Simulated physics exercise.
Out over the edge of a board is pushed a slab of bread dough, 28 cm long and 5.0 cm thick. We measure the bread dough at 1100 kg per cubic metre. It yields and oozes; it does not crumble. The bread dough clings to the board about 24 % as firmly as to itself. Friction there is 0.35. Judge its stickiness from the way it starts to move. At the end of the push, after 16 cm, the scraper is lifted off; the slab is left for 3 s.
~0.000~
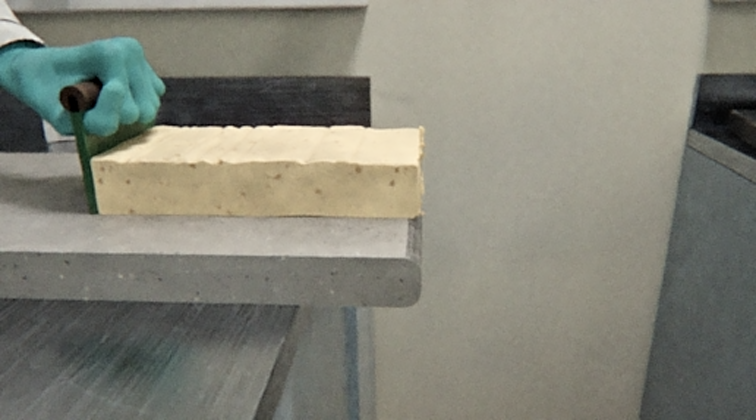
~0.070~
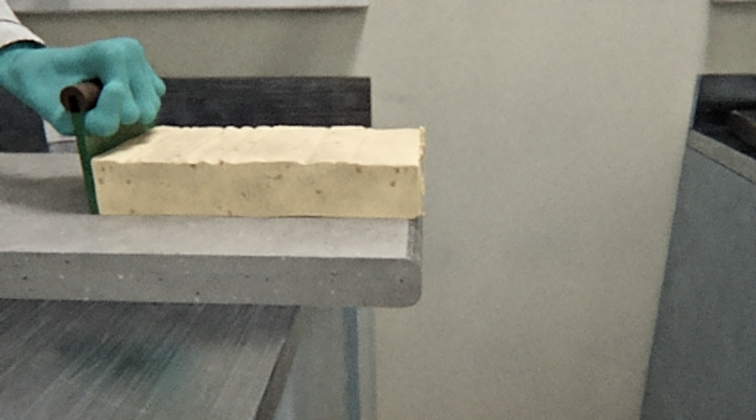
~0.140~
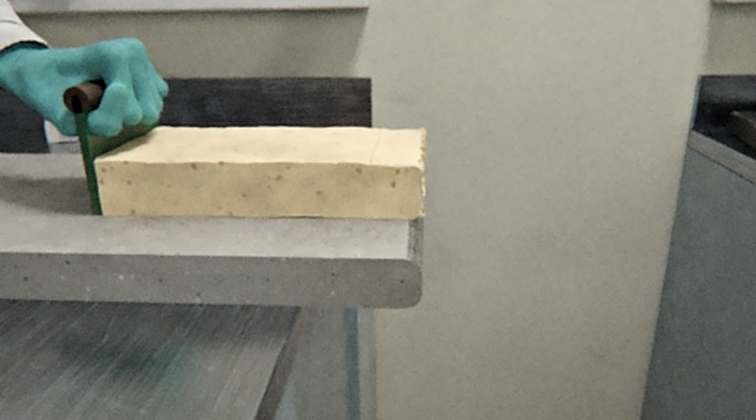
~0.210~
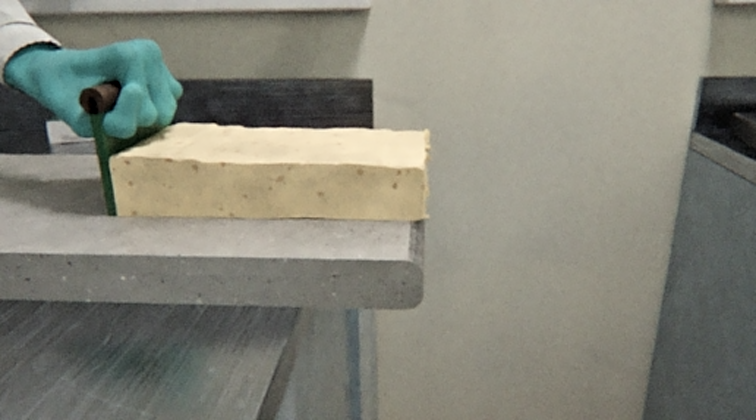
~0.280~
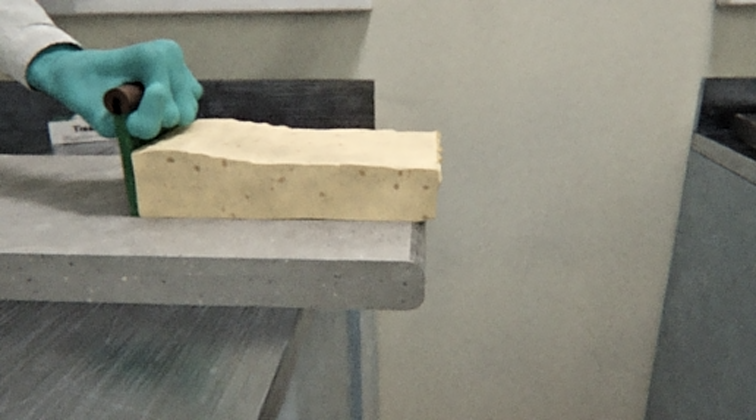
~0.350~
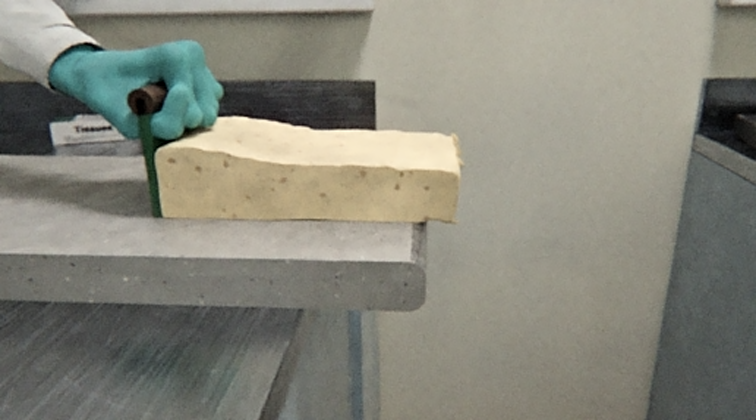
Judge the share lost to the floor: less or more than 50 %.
My call is that it ends up south of 50 %.
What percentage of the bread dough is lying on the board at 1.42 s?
I'd estimate close to 50 in a hundred.
By 0.67 s, 58 % lies on the board and 0 % has fallen.
By 1.05 s, 51 % lies on the board and 29 % has fallen.
By 1.42 s, 51 % lies on the board and 44 % has fallen.
By 1.80 s, 51 % lies on the board and 44 % has fallen.
By 3.80 s, at the end, 51 % lies on the board and 44 % has fallen.
